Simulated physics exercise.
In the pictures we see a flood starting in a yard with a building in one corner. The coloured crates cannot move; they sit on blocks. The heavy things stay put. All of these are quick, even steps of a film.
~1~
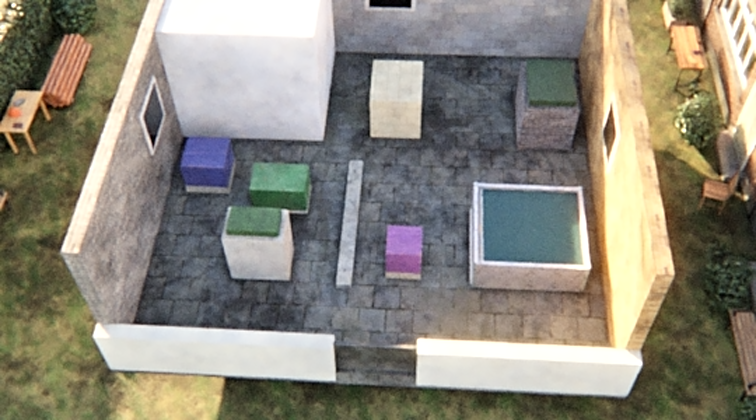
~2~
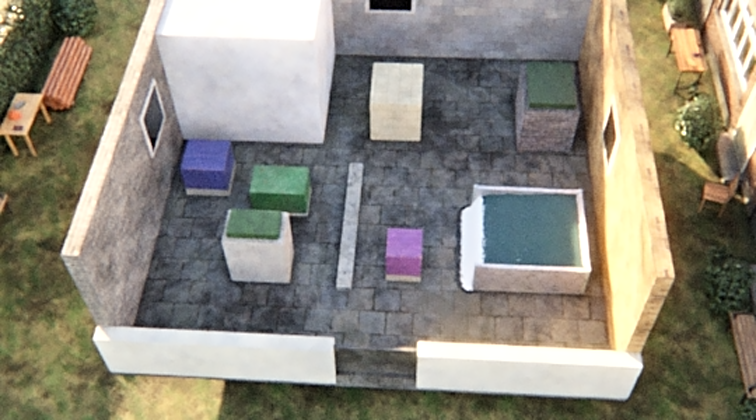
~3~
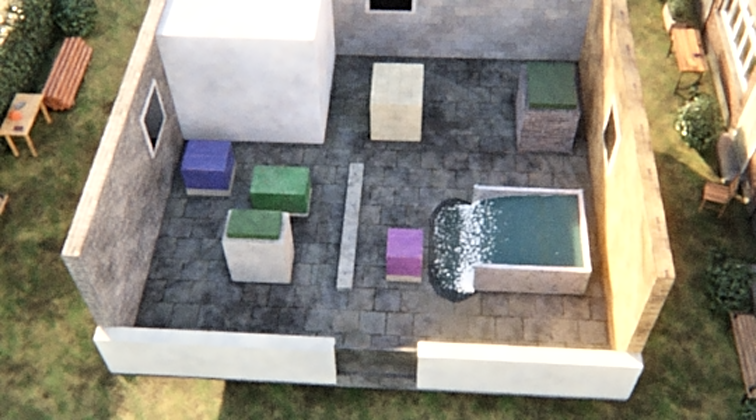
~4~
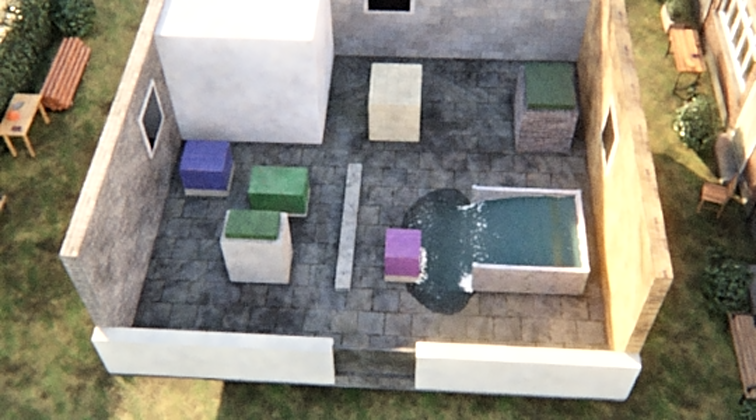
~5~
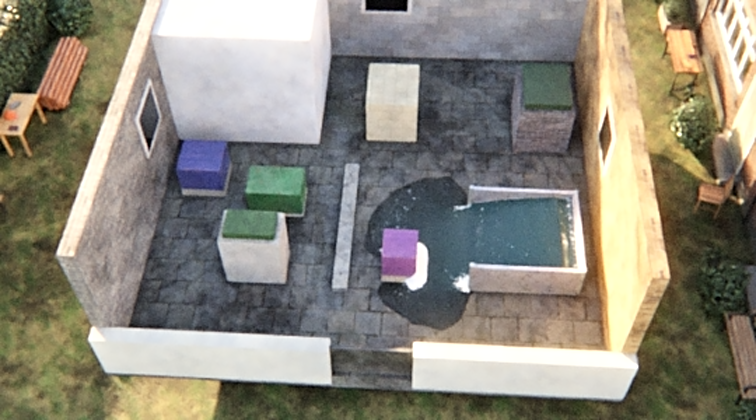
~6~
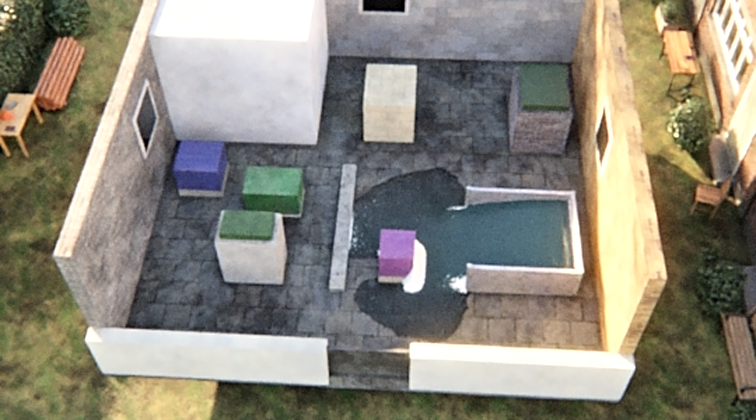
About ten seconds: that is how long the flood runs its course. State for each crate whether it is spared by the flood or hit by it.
The green crate gets dampened by the water; the purple crate gets dampened by the water; the blue crate avoids any dampness from the water.
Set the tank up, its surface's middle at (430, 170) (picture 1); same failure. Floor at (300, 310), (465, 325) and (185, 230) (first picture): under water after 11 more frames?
One after the other: Wet, no water, flooded.
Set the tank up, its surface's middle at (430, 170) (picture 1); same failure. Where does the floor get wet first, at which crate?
My pick is the one in green.
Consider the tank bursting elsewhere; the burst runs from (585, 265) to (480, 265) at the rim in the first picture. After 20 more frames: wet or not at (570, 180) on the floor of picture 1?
Looking at that point, I'd call it drenched.
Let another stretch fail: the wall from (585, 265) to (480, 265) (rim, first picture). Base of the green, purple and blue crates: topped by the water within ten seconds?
As I see it, the green crate is overtopped, the purple crate avoids the flood and the blue crate avoids the flood.
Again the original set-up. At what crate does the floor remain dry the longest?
I think it's the one in blue.
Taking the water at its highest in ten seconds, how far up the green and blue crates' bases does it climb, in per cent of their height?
About 360 and 70 per cent.
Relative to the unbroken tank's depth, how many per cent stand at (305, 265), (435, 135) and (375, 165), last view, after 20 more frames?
First spot 4 %, second 2 %, third 20 %.
A moment on, water covers 25 % of the floor; the green crate water round its plinth, the purple crate water round its plinth, the blue crate not reached.
Next, water covers 40 % of the floor; the green crate water round its plinth, the purple crate water round its plinth, the blue crate not reached.
Then, water covers 60 % of the floor; the green crate water round its plinth, the purple crate water round its plinth, the blue crate water round its plinth.
Later, water covers 85 % of the floor; the green crate water round its plinth, the purple crate water round its plinth, the blue crate water round its plinth.
In the end, water covers 100 % of the floor; the green crate was topped, the purple crate was topped, the blue crate stayed above the water.
